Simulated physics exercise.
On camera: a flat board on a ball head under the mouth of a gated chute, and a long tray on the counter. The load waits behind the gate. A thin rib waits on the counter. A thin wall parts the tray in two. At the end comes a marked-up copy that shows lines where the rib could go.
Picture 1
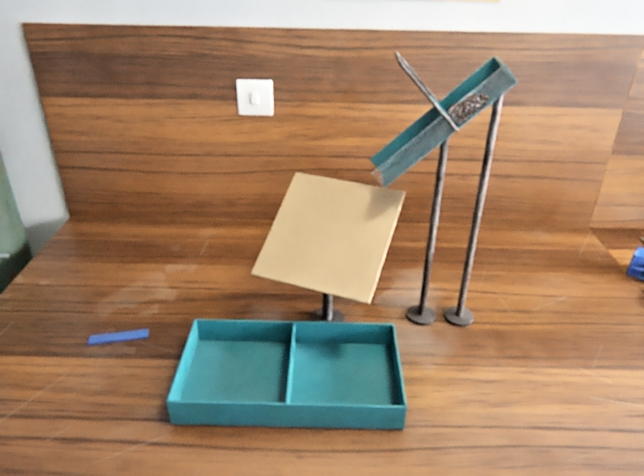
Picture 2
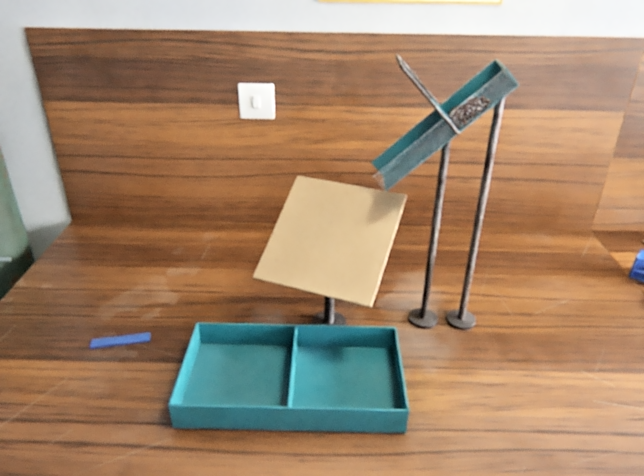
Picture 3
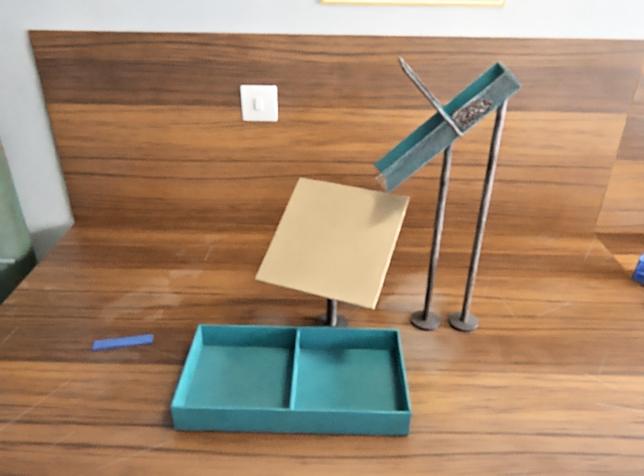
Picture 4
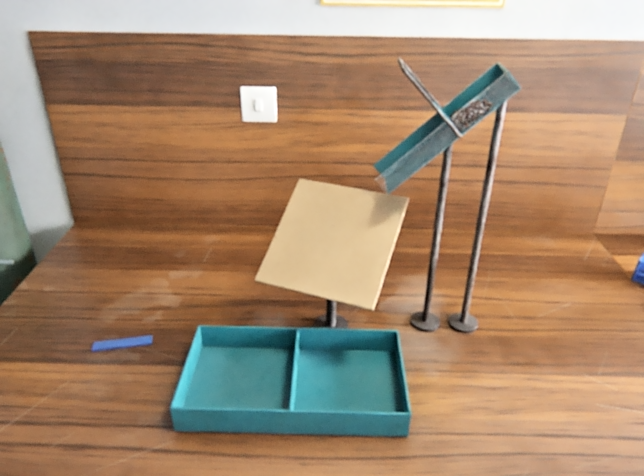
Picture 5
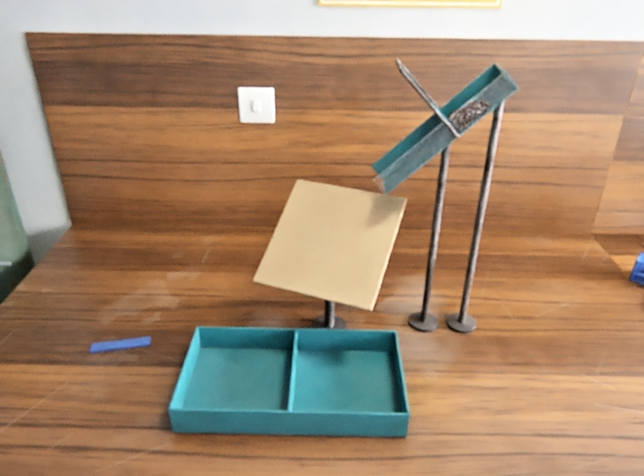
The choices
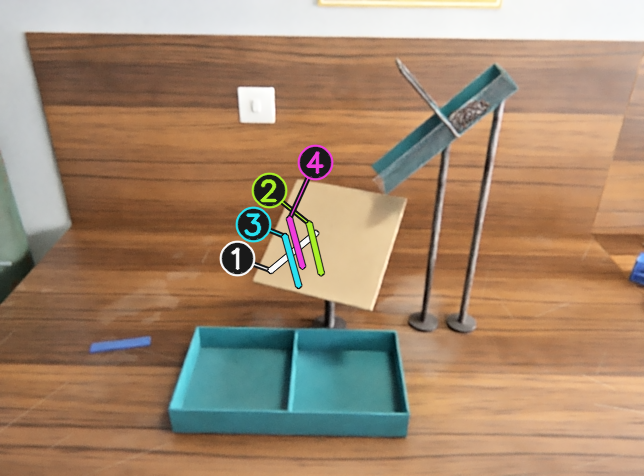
On a wood-grained counter, a tilted tan board stands behind a teal tray split in two, with a blue strip lying to the left. At upper right, a sloping teal chute on two dark posts holds small dark pieces behind its gate; nothing moves except the view, which shifts very slightly.
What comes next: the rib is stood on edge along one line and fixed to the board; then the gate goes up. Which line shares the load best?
Go for 4.
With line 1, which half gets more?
The left half.
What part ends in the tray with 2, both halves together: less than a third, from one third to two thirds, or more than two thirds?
It is more than two thirds.
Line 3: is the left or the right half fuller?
Right.
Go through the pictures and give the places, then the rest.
The first frame shows load behind the gate near (463, 111), allspice berries; lip of the chute near (383, 180), sloping fairly steeply.
The second frame shows middle of the board near (331, 235), tilted fairly steeply; middle of its low edge near (309, 291); of its high edge near (350, 185).
The third frame shows front corners of the tray near (171, 407) and (411, 413); front end of its middle wall near (291, 410); gate still shut near (440, 109).
The fourth frame shows middle of the load near (466, 118); lip near (387, 186).
The fifth frame shows middle of the load near (464, 118); lip near (384, 187).
On the marked copy, line 1 from (315, 233) to (270, 270); line 2 from (309, 223) to (321, 272); line 3 from (284, 236) to (298, 285); line 4 from (289, 218) to (302, 266).
For line 1, of what is caught, all but a few in the left half, a small share in the right.
For line 2, of what is caught, a small share in the left half, all but a few in the right.
For line 3, of what is caught, close to a quarter in the left half, the bulk in the right.
For line 4, of what is caught, close to a third in the left half, close to two thirds in the right.
